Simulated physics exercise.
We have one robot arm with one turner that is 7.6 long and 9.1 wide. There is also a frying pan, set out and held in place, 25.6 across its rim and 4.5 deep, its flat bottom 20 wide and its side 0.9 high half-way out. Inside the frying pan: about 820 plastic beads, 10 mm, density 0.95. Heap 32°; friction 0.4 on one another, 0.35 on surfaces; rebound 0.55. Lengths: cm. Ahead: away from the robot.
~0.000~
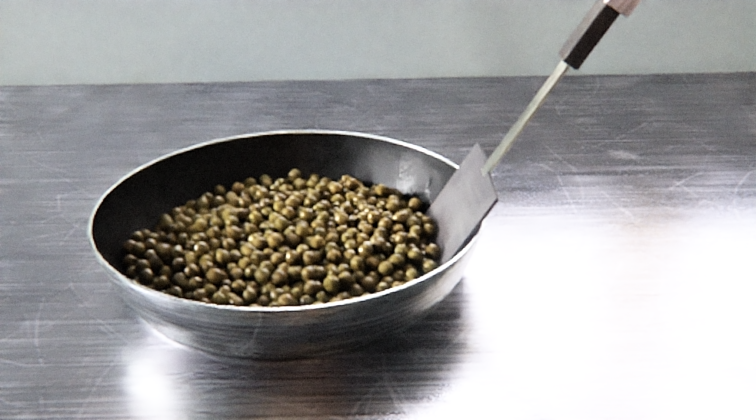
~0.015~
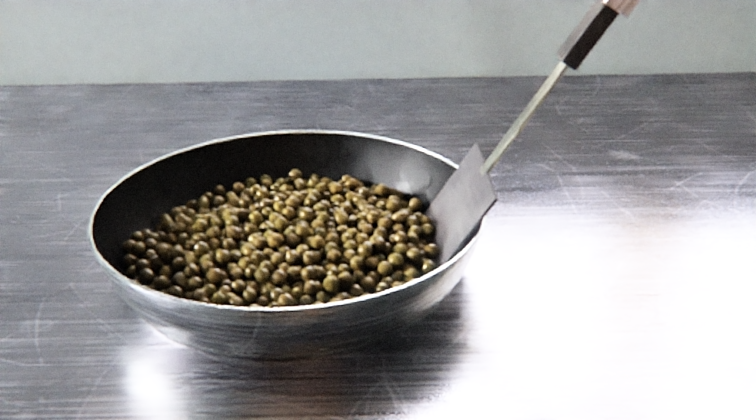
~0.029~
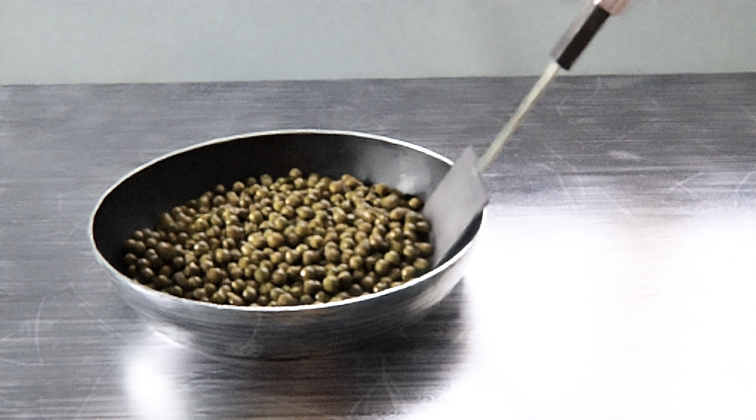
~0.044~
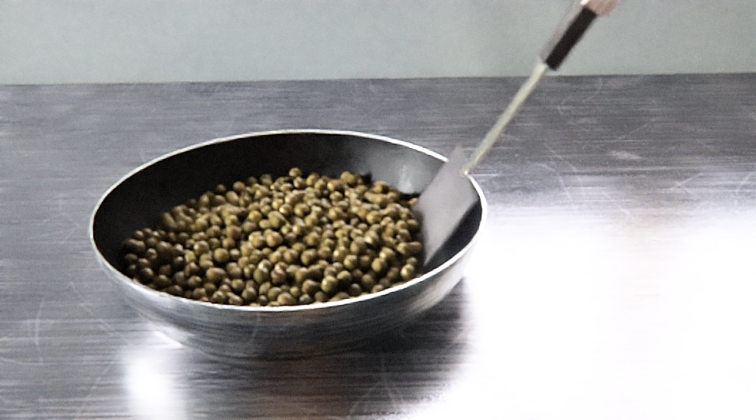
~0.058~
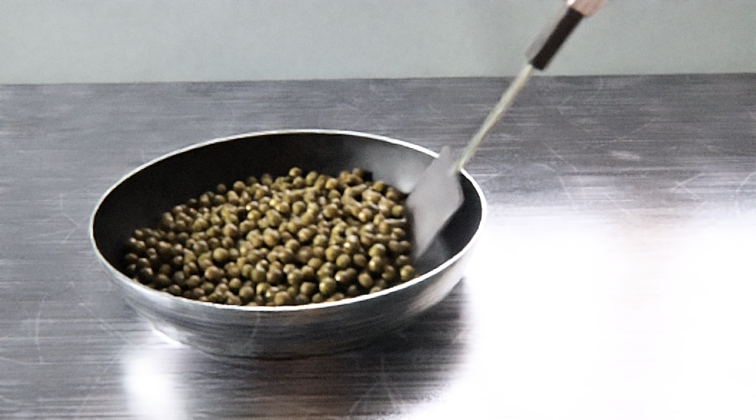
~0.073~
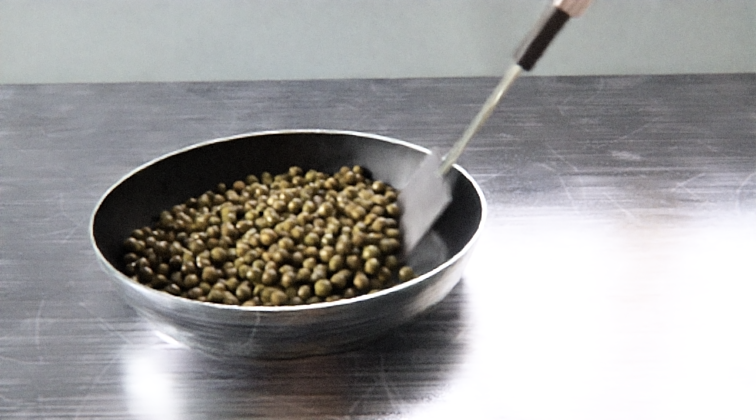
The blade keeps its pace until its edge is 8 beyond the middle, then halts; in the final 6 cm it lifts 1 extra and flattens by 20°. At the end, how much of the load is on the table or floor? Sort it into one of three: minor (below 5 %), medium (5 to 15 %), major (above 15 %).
Minor, below 5 %.
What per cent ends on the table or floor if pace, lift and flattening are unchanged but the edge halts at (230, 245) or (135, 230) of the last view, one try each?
I'd say roughly 0 per cent, then roughly 20 per cent.
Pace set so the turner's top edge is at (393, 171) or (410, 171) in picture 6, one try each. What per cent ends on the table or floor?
I'd estimate close to 10 and 5 in a hundred.
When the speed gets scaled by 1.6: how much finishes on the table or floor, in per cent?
Something close to 5 per cent ends up on the table or floor.
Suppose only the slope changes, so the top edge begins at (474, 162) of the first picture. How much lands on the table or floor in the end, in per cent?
5 percent or so.
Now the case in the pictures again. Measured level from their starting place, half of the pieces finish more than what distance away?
Roughly 4 centimetres.
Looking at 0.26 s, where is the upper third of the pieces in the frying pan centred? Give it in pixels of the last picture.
Around (203, 226).
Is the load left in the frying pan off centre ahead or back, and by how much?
Offset: About 4.5 cm, ahead.
After 0.17 s, sloping 57°, highest piece 5 above the table; 815 in the frying pan.
After 0.26 s, sloping 49°, highest piece 5 above the table; 815 in the frying pan.
After 0.50 s, sloping 37°, highest piece 6 above the table; 798 in the frying pan, 14 on the table or floor, 3 on the blade or in flight.
After 1.55 s, sloping 37°, highest piece 6 above the table; 798 in the frying pan, 17 on the table or floor.
In the end, 798 in the frying pan, 17 on the table or floor. That is 2 % on the table or floor.
